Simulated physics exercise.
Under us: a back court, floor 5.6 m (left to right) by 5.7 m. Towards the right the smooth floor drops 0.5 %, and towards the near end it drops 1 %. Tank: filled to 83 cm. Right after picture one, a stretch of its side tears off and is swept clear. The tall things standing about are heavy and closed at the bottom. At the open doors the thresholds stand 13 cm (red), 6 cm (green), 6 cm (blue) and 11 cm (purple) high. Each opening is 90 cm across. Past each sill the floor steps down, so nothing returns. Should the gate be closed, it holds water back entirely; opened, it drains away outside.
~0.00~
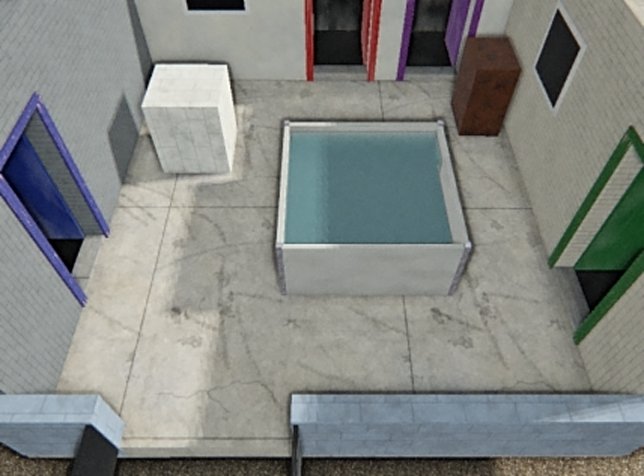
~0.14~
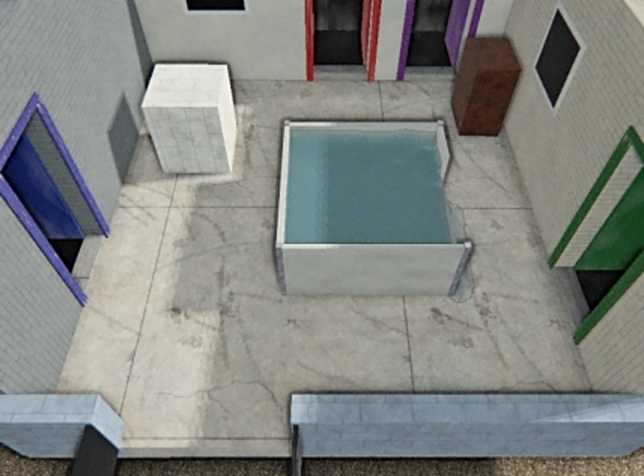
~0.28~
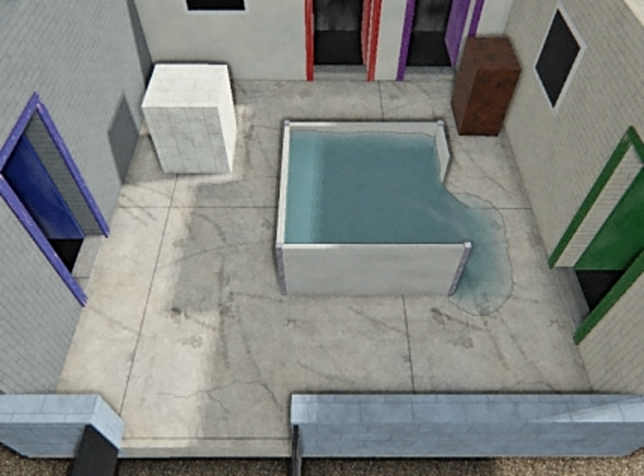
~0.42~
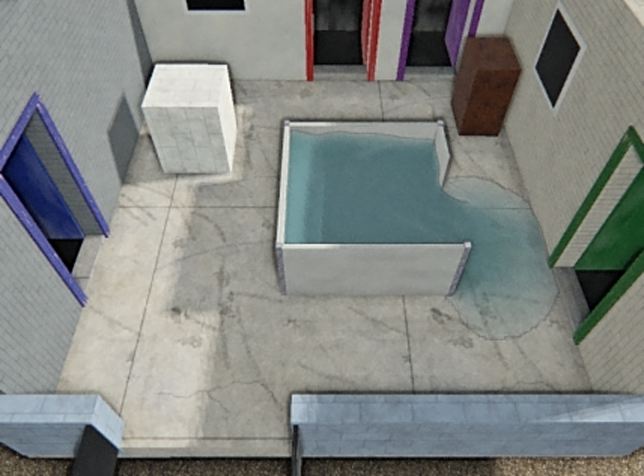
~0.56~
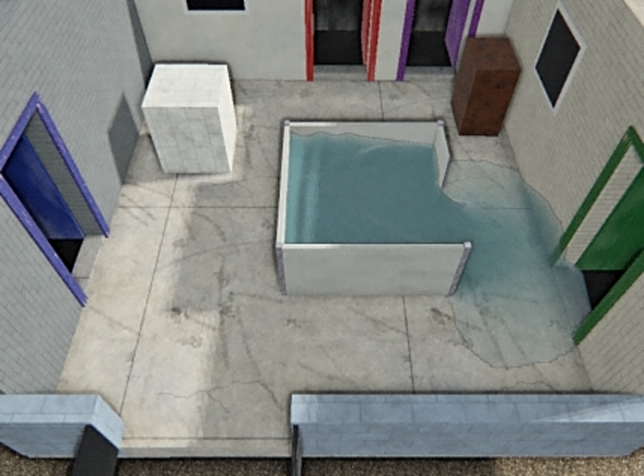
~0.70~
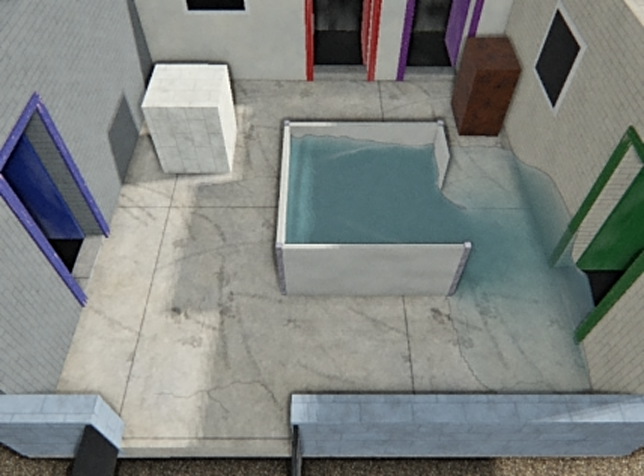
The video shows a walled courtyard with a square tank of still water; part of the tank's right side gives way, and water pours through the gap, spreading across the pale floor to the green-framed doorway and toward the near wall.
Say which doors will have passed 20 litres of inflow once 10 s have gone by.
After that time: Red door: Not passed, green door: Passed, blue door: Passed, purple door: Not passed.
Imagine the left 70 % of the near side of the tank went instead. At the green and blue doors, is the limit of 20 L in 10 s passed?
So green ends up past the limit and blue ends up short of it.
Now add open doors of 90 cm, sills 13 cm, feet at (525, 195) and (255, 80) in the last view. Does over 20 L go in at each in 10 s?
In turn: Beyond it, short of it.
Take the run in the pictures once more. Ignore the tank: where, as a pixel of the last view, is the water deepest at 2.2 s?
Look around (603, 422).
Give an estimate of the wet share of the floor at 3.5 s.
Wet share: Near 80 percent.
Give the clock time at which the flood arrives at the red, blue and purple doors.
Red: 2.4 s; blue: 3.6 s; purple: 1.8 s.
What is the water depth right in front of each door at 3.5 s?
Centimetres: Red 7 / green 20 / blue 0 / purple 6.
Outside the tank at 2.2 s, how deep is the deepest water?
Peak depth: Approx. 52 cm.
After 1.4 s water covers 20 % of the floor and is deepest (55 cm) near (531, 249); red door not reached, green door 35 cm at the sill, 207 L in, blue door not reached, purple door not reached.
After 2.2 s water covers 40 % of the floor and is deepest (52 cm) near (603, 422); red door not reached, green door 28 cm at the sill, 420 L in, blue door not reached, purple door 6 cm at the sill, 0 L in.
After 3.5 s water covers 80 % of the floor and is deepest (30 cm) near (603, 422); red door 7 cm at the sill, 0 L in, green door 20 cm at the sill, 581 L in, blue door not reached, purple door 6 cm at the sill, 0 L in.
After 6.0 s water covers 100 % of the floor and is deepest (18 cm) near (603, 422); red door 4 cm at the sill, 0 L in, green door 13 cm at the sill, 713 L in, blue door 10 cm at the sill, 25 L in, purple door 3 cm at the sill, 0 L in.
After 10.0 s water covers 100 % of the floor and is deepest (11 cm) near (155, 422); red door 5 cm at the sill, 0 L in, green door 8 cm at the sill, 763 L in, blue door 9 cm at the sill, 53 L in, purple door 1 cm at the sill, 0 L in.
